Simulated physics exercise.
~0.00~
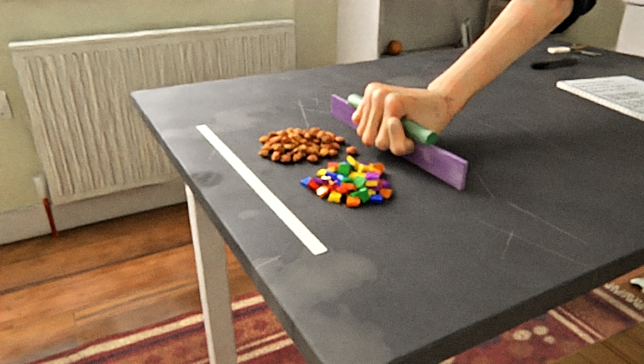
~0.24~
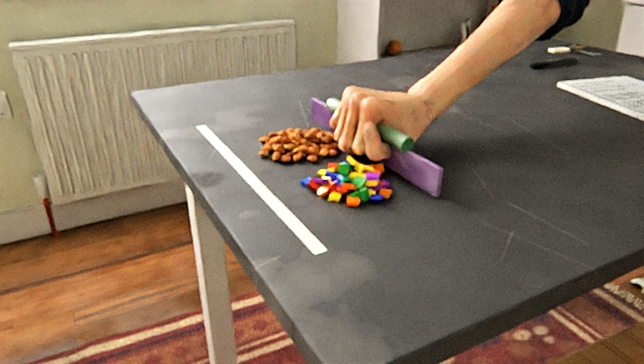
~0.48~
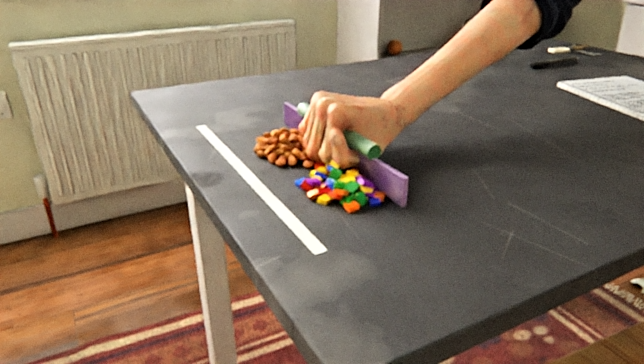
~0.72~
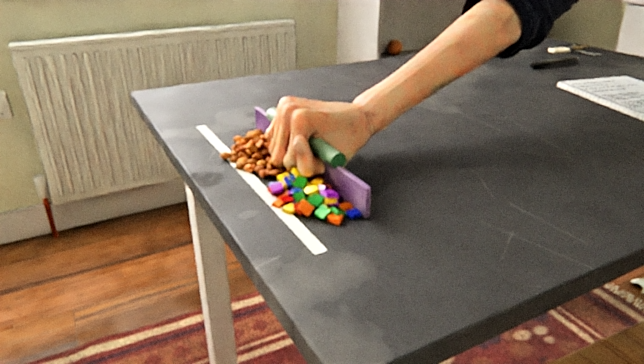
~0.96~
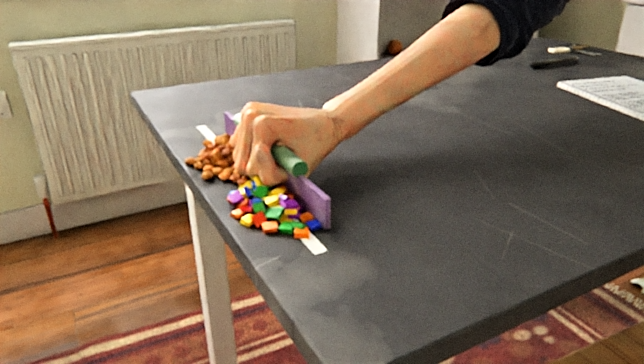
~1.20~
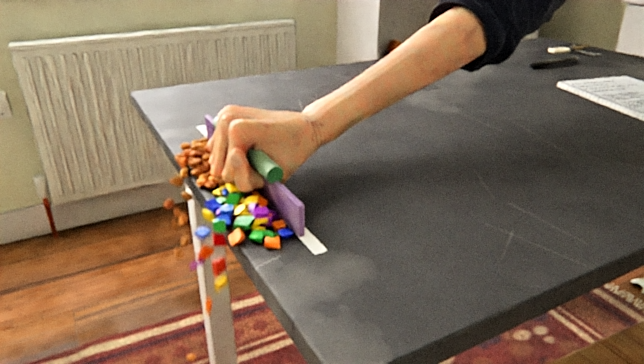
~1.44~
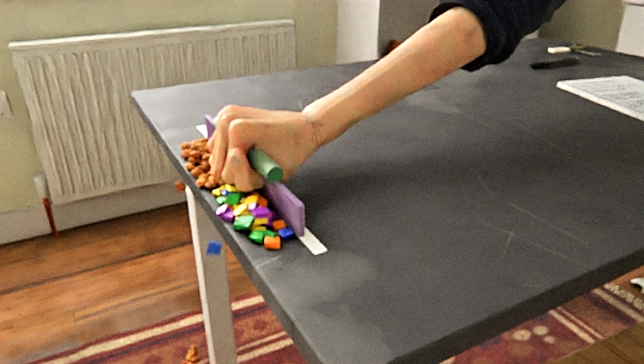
A hand slides a purple scraper left to white tape, pushing brown and colourful pieces partly over the edge.
